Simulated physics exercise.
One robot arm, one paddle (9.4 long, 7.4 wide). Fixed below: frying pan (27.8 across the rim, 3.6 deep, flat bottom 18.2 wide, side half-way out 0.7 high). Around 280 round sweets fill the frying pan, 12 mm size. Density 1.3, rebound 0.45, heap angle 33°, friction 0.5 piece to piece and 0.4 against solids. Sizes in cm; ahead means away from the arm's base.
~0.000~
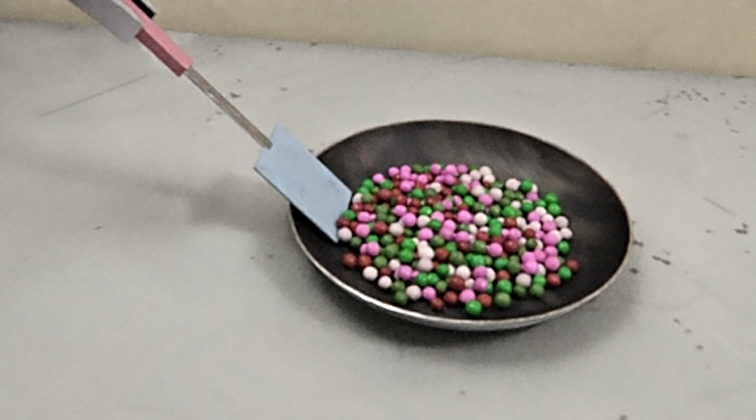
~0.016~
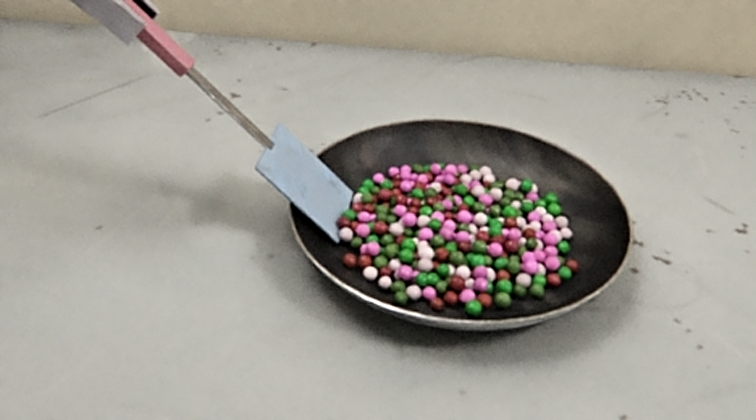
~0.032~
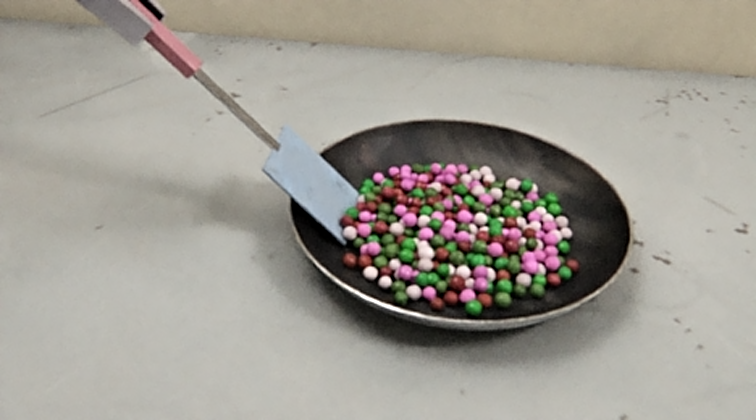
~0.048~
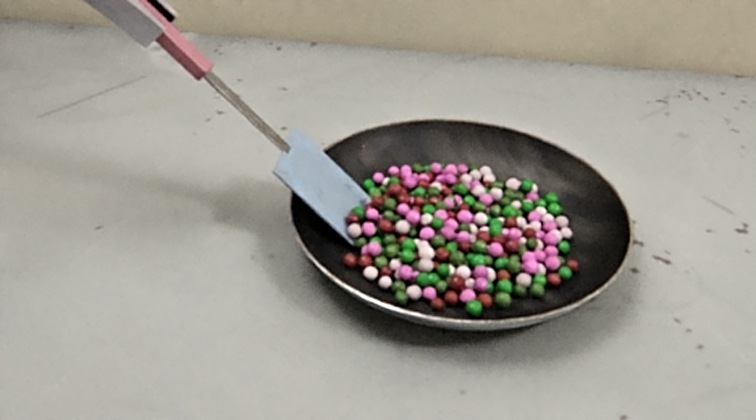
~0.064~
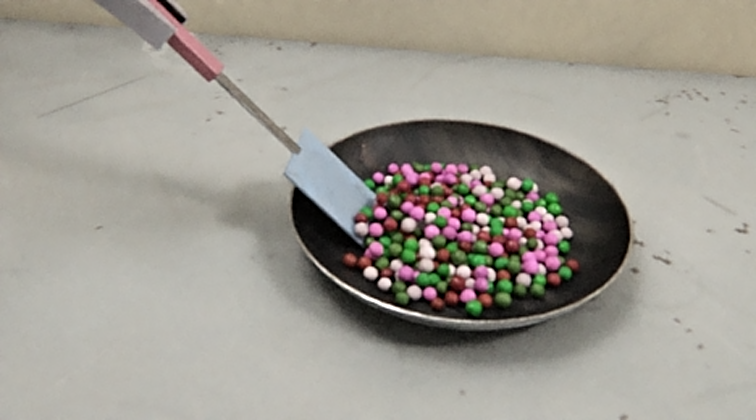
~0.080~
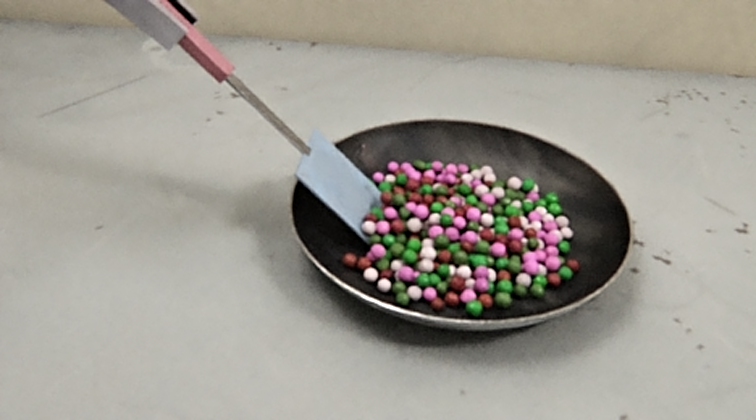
On a grey, scuffed surface, a dark frying pan holds a spread of small round sweets in pink, white, green and brownish red, with a pale blue paddle resting at its left side. The robot arm slides the paddle slightly rightward, nudging the nearest sweets along while the pan stays still.
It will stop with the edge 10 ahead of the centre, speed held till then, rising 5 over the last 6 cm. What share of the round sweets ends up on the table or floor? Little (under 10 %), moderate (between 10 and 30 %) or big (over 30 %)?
On the table or floor the share is little, under 10 %.
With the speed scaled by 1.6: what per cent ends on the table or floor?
Some 15 per cent.
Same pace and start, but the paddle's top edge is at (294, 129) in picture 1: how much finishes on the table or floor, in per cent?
About 5 per cent.
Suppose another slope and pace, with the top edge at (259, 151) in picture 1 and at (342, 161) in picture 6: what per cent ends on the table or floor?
Some 20 per cent.
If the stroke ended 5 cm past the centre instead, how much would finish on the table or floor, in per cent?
Then about 0 per cent.
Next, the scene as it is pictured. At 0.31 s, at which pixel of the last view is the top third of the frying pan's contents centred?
Around (542, 222).
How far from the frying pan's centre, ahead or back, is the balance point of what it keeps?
About 4.0 cm ahead.
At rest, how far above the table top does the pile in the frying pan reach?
About 4.0 cm.
By 0.19 s, sloping 46°, highest piece 4 above the table; 276 in the frying pan.
By 0.31 s, sloping 46°, highest piece 5 above the table; 276 in the frying pan.
By 0.56 s, sloping 46°, highest piece 4 above the table; 257 in the frying pan, 19 on the table or floor.
By 1.61 s, sloping 46°, highest piece 4 above the table; 257 in the frying pan, 19 on the table or floor.
Final count, 257 in the frying pan, 19 on the table or floor. That is 7 % on the table or floor.
